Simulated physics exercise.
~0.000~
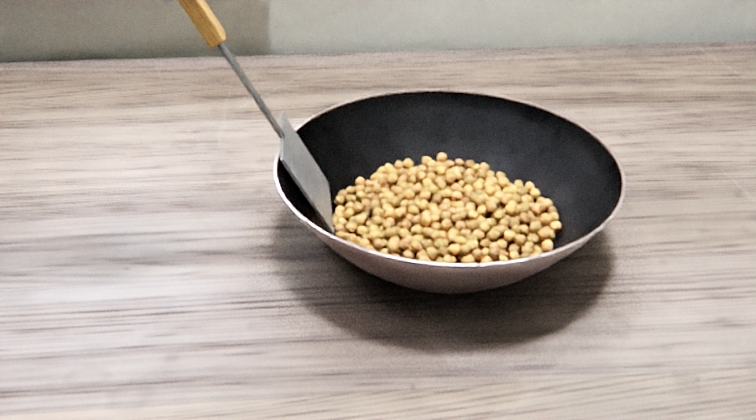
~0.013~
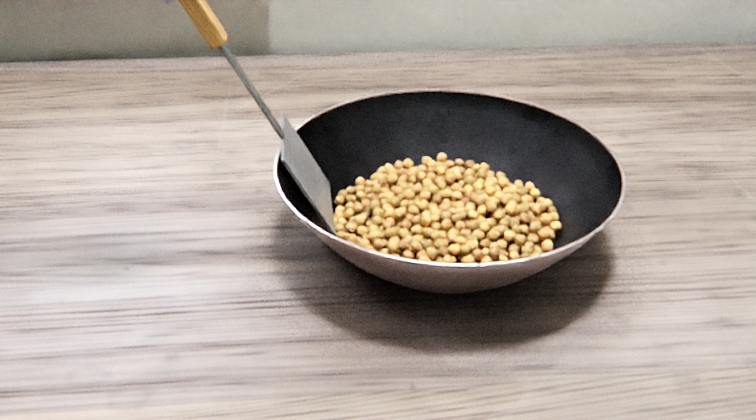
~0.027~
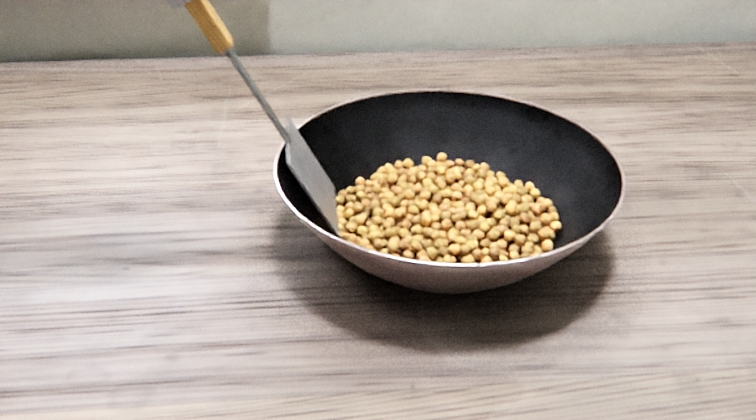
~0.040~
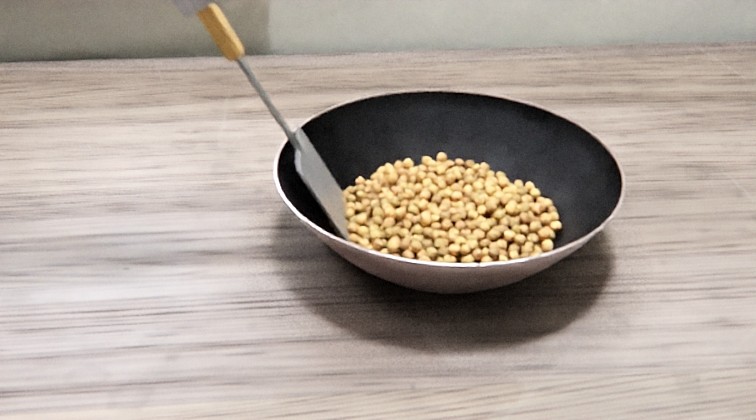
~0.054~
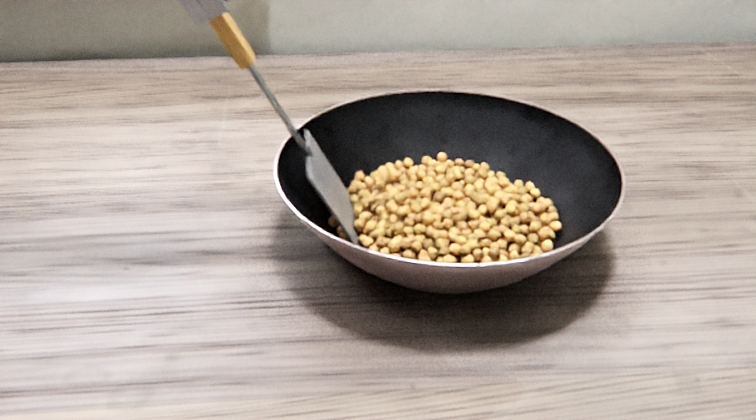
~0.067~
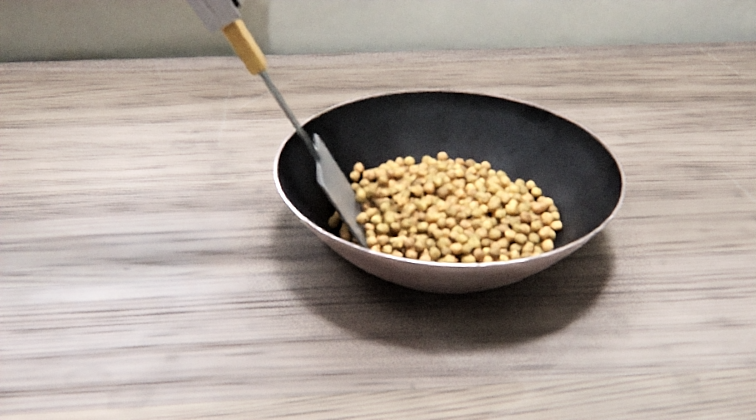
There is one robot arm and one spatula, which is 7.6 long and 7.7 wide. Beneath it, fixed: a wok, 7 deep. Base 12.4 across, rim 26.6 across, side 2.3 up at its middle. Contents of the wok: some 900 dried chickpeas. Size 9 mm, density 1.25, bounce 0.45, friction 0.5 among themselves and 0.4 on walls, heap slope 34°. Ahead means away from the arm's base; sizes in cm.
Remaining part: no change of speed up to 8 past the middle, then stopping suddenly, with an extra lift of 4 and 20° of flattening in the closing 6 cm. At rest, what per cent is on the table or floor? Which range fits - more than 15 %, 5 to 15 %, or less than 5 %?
The range that fits is 5 to 15 %.
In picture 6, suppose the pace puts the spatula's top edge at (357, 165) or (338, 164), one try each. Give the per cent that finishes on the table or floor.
I'd estimate close to 30 and 25 in a hundred.
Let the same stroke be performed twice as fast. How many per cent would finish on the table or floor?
Around 25 per cent would finish on the table or floor.
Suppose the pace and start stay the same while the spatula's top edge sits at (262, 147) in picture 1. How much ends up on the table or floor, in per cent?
10 percent or so.
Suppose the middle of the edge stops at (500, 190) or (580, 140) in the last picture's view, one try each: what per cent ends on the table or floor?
First try roughly 0 percent, second roughly 20 percent.
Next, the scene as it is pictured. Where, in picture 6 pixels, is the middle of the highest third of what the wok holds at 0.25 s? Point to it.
Roughly pixel (530, 189).
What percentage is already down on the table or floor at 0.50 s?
Estimate: About 6 percent.
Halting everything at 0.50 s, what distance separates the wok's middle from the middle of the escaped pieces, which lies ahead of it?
Roughly 18 centimetres ahead.
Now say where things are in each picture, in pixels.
The first frame shows spatula top edge at (281, 134), sloping 62°; upper third of the load around (445, 212), from x 335 to 555, top at y 160; 900 in the wok.
The second frame shows spatula top edge at (282, 135), sloping 62°; upper third of the load around (445, 212), from x 335 to 555, top at y 160.
The third frame shows spatula top edge at (287, 139), sloping 62°; upper third of the load around (445, 212), from x 335 to 555, top at y 160.
The fourth frame shows spatula top edge at (297, 146), sloping 62°; upper third of the load around (446, 212), from x 335 to 555, top at y 160.
The fifth frame shows spatula top edge at (308, 153), sloping 62°; upper third of the load around (443, 211), from x 335 to 555, top at y 160.
The sixth frame shows spatula top edge at (318, 158), sloping 62°; upper third of the load around (442, 209), from x 335 to 555, top at y 155; 900 in the wok.
By 0.16 s, sloping 62°, highest piece 8 above the table; 900 in the wok.
By 0.25 s, sloping 55°, highest piece 8 above the table; 900 in the wok.
By 0.50 s, sloping 42°, highest piece 8 above the table; 815 in the wok, 59 on the table or floor, 26 on the blade or in flight.
By 1.55 s, sloping 42°, highest piece 7 above the table; 815 in the wok, 85 on the table or floor.
Final count, 815 in the wok, 85 on the table or floor. That is 9 % on the table or floor.
